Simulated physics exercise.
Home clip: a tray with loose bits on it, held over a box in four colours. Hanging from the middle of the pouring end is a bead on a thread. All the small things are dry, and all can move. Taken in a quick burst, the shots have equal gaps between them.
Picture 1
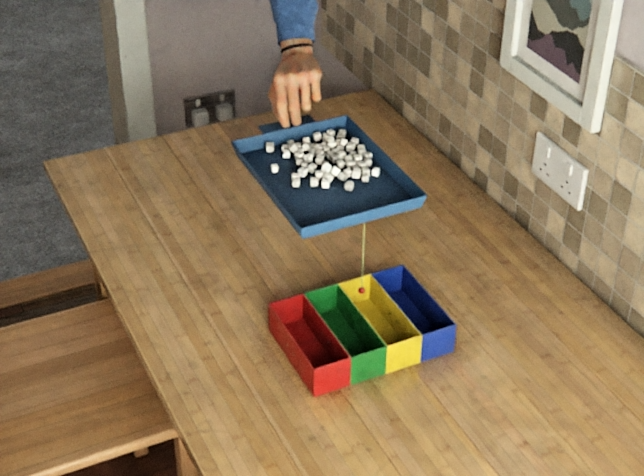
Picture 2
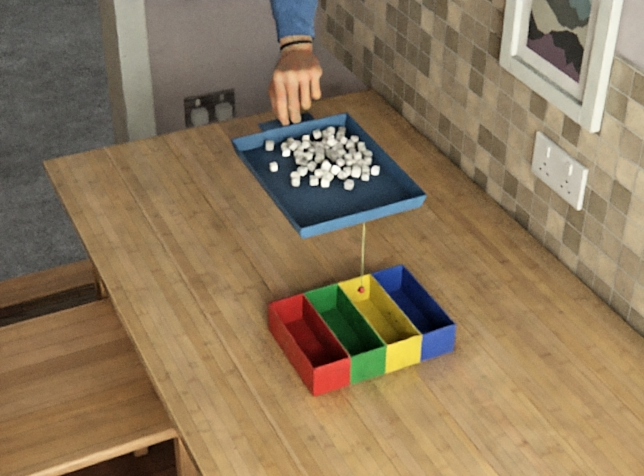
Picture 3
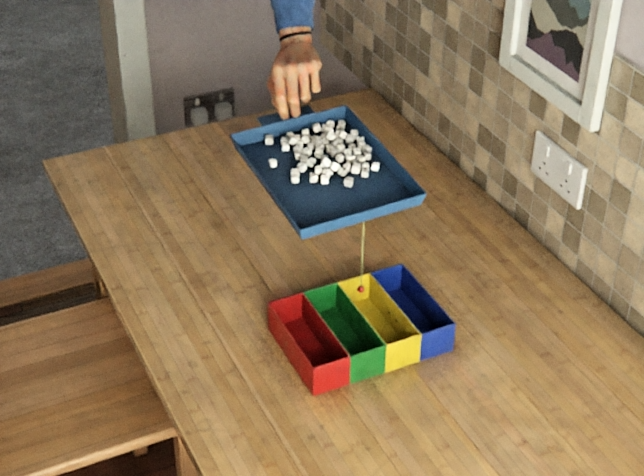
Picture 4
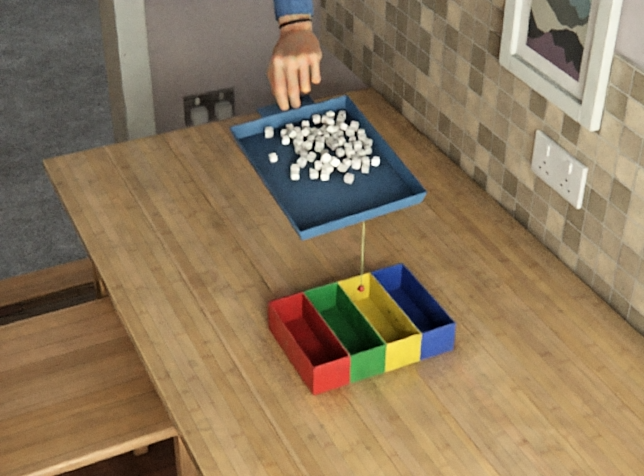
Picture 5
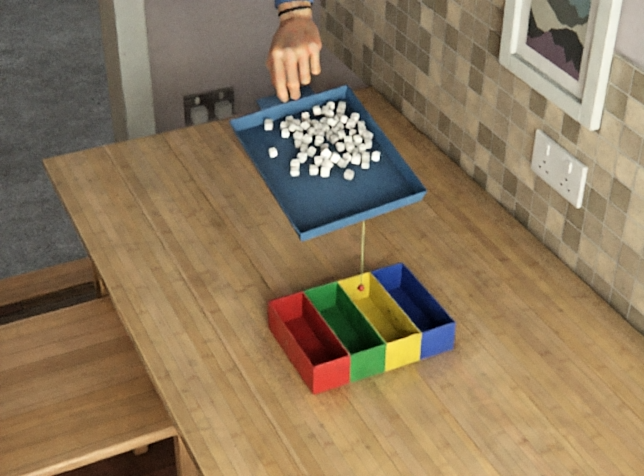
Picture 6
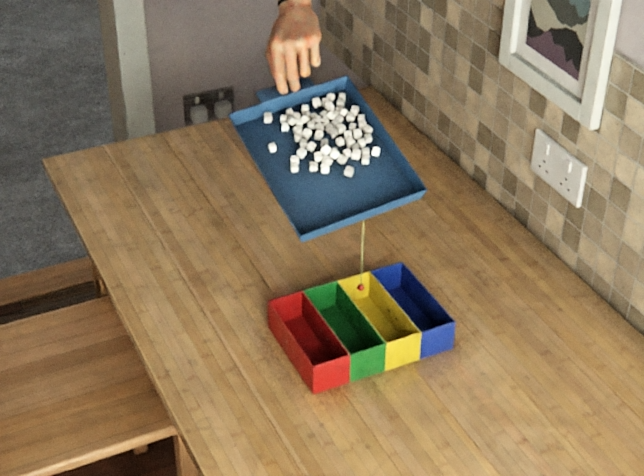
A hand raises the back of a blue tray of white cubes, tilting it gradually.
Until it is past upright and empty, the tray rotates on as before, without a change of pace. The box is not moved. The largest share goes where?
To the red cell.
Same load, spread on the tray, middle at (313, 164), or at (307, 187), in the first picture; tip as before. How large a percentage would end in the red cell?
About 50 % and 50 %.
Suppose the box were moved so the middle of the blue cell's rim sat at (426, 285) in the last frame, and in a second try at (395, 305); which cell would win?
The first time red comes out on top, the second time that green cell.
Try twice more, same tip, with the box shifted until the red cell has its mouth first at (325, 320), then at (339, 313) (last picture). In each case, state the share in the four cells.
First about 70, then 40 per cent.
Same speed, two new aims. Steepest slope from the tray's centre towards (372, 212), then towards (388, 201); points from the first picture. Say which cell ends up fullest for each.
One: That blue cell. Two: The blue cell.
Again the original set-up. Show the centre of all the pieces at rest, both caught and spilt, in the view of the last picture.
Somewhere around (314, 350) in the final view.
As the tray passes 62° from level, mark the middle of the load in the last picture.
About (319, 222).
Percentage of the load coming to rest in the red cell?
Close to 60 in every hundred pieces.
Just after the last frame, tray tipped steeply; the larger part on the tray; about a tenth falling or outside the box.
A moment on, tray tipped past a quarter turn; roughly half on the tray; roughly a quarter in the red cell; about a tenth in the green cell; about a tenth falling or outside the box.
Further on, tray tipped past a quarter turn; roughly two thirds in the red cell; roughly a third in the green cell; just a few in the yellow cell; about a tenth falling or outside the box.
When it is over, tray tipped past a quarter turn; roughly two thirds in the red cell; roughly a third in the green cell; just a few in the yellow cell; not one in the blue cell; about a tenth outside the box.
